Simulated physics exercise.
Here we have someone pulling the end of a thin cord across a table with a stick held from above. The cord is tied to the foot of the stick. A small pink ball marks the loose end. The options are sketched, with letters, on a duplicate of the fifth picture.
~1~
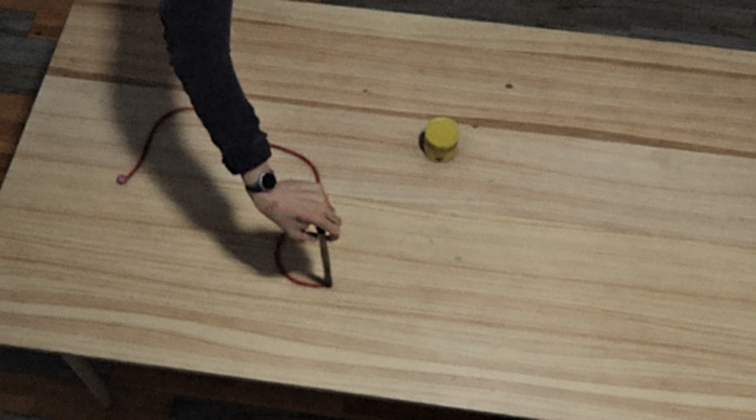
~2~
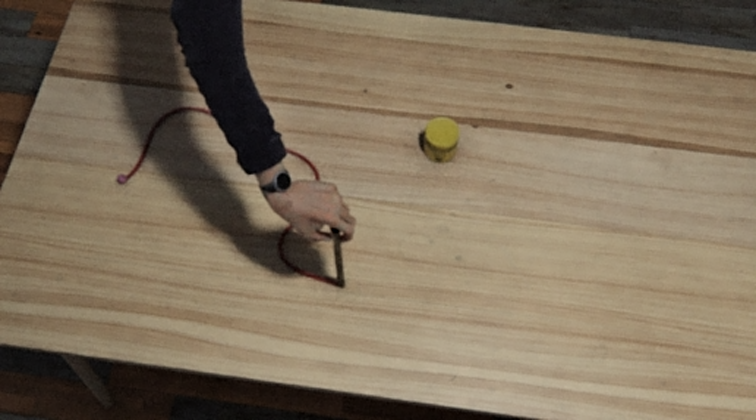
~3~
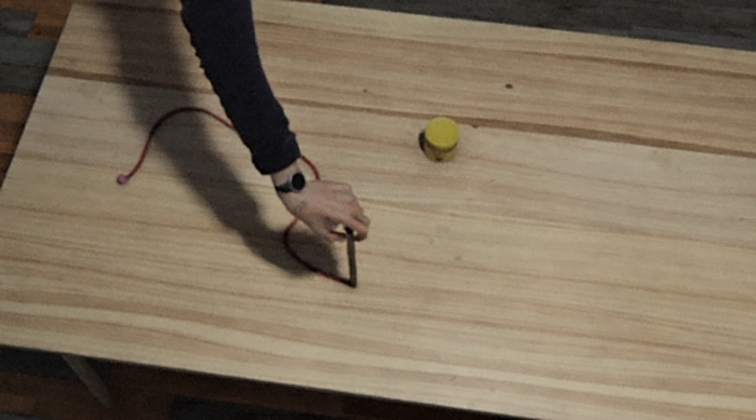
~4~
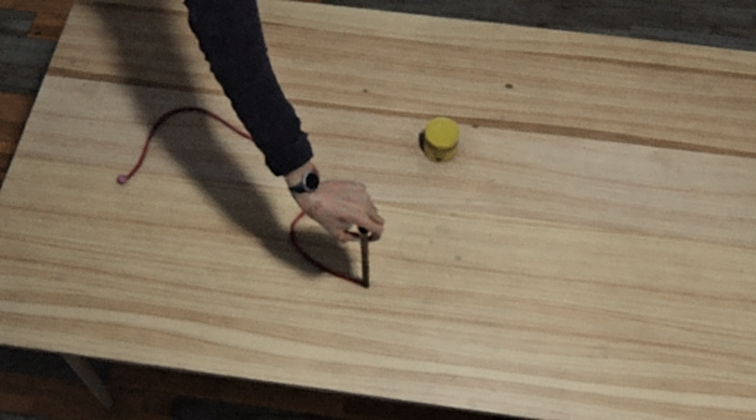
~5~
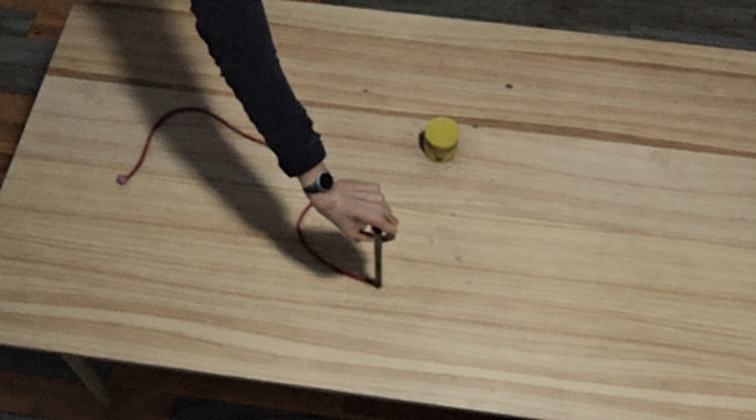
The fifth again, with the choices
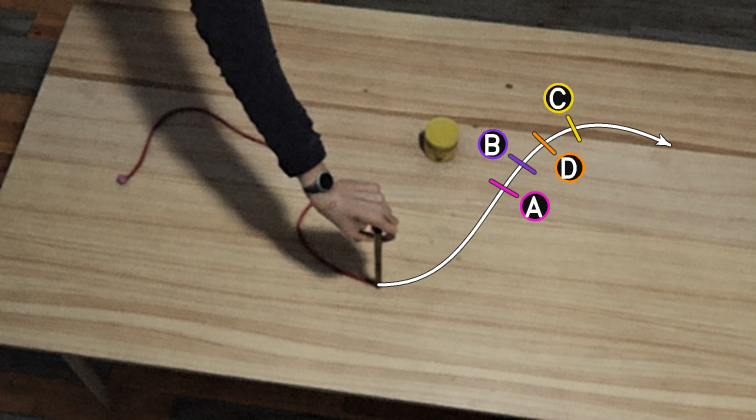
A hand holding an upright stick drags one end of a red cord rightward across the table.
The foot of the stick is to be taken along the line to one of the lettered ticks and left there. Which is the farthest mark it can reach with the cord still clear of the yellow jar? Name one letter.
Stop at B.
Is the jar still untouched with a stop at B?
For that mark, yes.
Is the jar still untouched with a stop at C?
For that mark, no.
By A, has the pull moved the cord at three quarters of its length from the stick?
Yes.
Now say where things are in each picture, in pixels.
The first frame shows free end (122, 179); yellow jar (441, 141).
The second frame shows free end (122, 179); yellow jar (441, 141).
The third frame shows free end (122, 179); yellow jar (441, 141).
The fourth frame shows free end (122, 179); yellow jar (441, 141).
The fifth frame shows free end (122, 179); yellow jar (441, 141).
On the copy, A at (504, 188); B at (522, 164); C at (574, 128); D at (544, 143); the route from (378, 285) via (516, 172) to (670, 145).
On B. First, foot of the stick (447, 262), middle of the cord (274, 147), free end (122, 179).
Then, foot of the stick (490, 209), middle of the cord (279, 156), free end (122, 179).
Finally, foot of the stick (522, 165), middle of the cord (304, 160), free end (122, 179); nothing has been touched.
By contrast, A is safe but short; C brings the cord against the jar; D brings the cord against the jar.
